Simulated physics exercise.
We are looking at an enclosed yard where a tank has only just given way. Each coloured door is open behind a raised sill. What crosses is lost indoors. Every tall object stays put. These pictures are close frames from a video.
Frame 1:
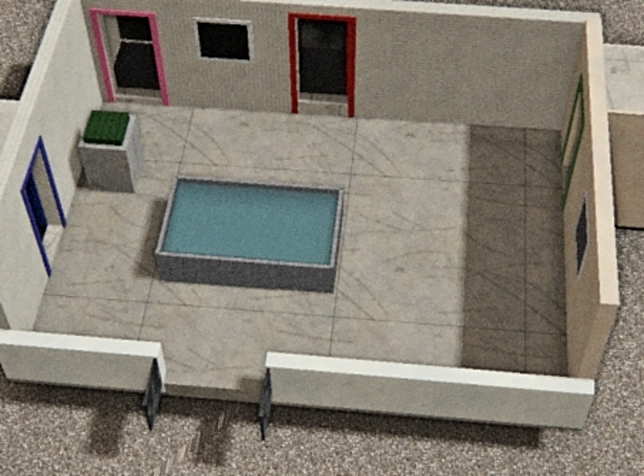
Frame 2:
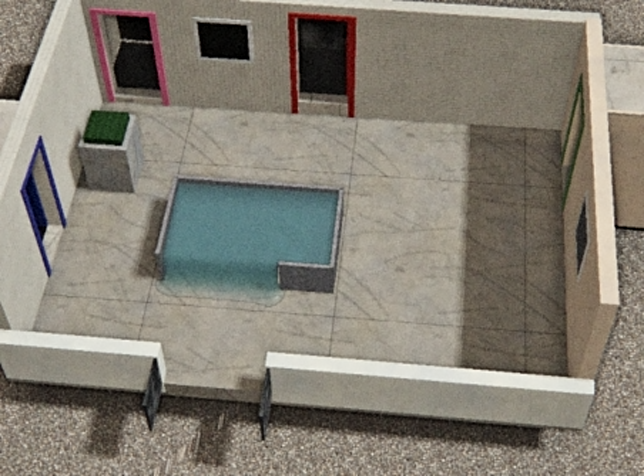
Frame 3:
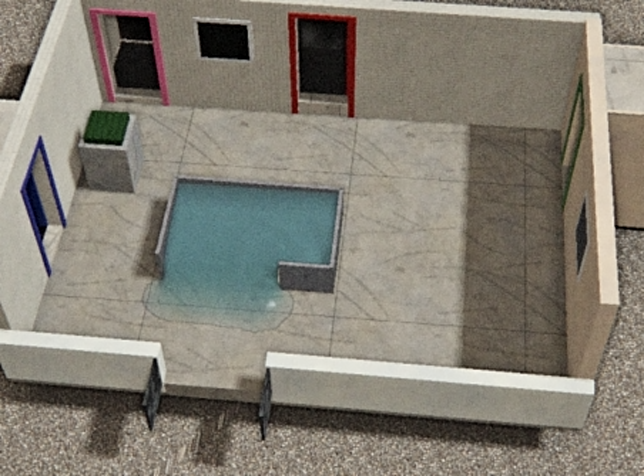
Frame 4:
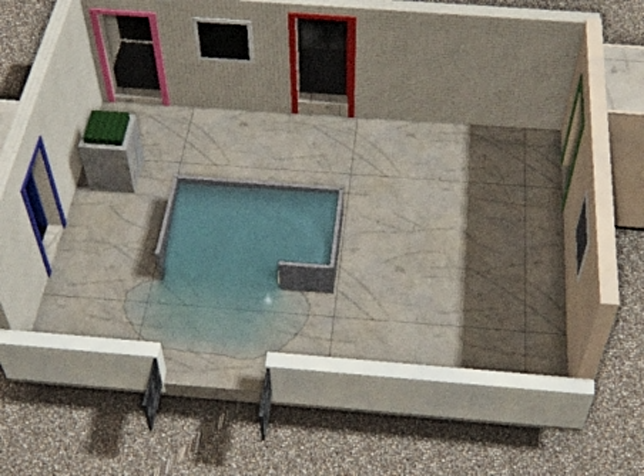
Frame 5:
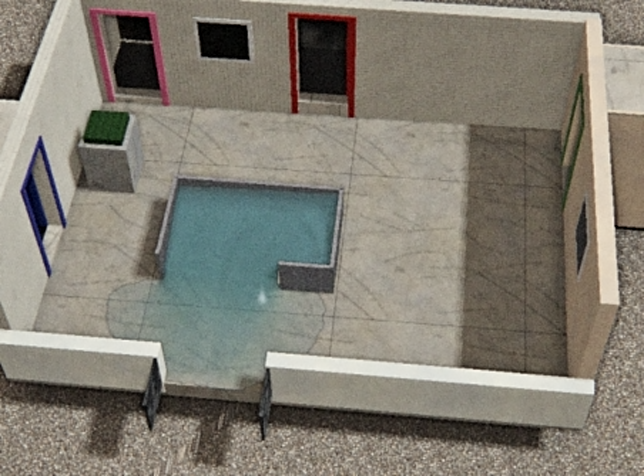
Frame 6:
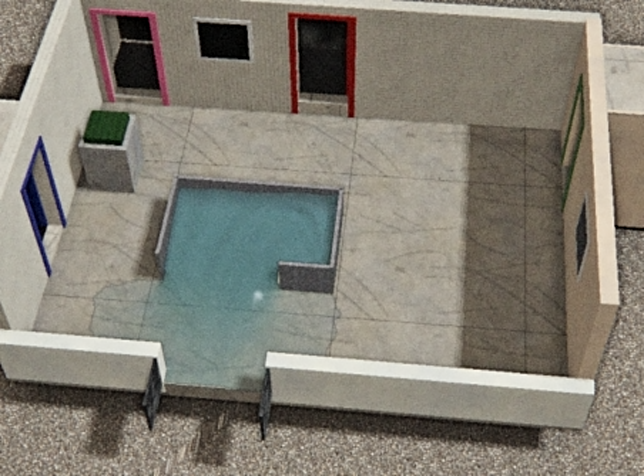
A walled yard with coloured doorways, its central tank opening at the front and water spreading across the floor toward the viewer.
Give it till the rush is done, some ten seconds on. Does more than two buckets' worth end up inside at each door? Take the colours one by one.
One by one: The pink door swallows an okay amount of water; the red door swallows an okay amount of water; the blue door swallows an okay amount of water; the green door swallows an okay amount of water.
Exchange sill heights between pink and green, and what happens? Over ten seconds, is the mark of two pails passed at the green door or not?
The green door remains short of it.
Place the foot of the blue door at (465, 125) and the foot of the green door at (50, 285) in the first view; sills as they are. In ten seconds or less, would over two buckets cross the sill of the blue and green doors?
The blue door comes up short, and the green door gets past the limit too.
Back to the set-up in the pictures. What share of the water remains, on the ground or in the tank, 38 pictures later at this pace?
Roughly 54 parts in a hundred.
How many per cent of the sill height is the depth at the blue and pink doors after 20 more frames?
Depth ratios, approx.: 90 and 0 percent.
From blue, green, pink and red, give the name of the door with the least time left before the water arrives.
Clearly the blue door.
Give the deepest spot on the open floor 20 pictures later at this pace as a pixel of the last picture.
My finger goes to (24, 358).
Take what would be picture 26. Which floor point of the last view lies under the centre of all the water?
I'd say near (190, 283).
A moment on, water covers 15 % of the floor; the pink door not reached, the red door not reached, the blue door not reached, the green door not reached.
Next, water covers 20 % of the floor; the pink door not reached, the red door not reached, the blue door not reached, the green door not reached.
Then, water covers 35 % of the floor; the pink door not reached, the red door not reached, the blue door wet at the sill, nothing in, the green door not reached.
Later, water covers 50 % of the floor; the pink door wet at the sill, nothing in, the red door wet at the sill, nothing in, the blue door wet at the sill, nothing in, the green door not reached.
In the end, water covers 60 % of the floor; the pink door wet at the sill, nothing in, the red door wet at the sill, nothing in, the blue door wet at the sill, nothing in, the green door not reached.
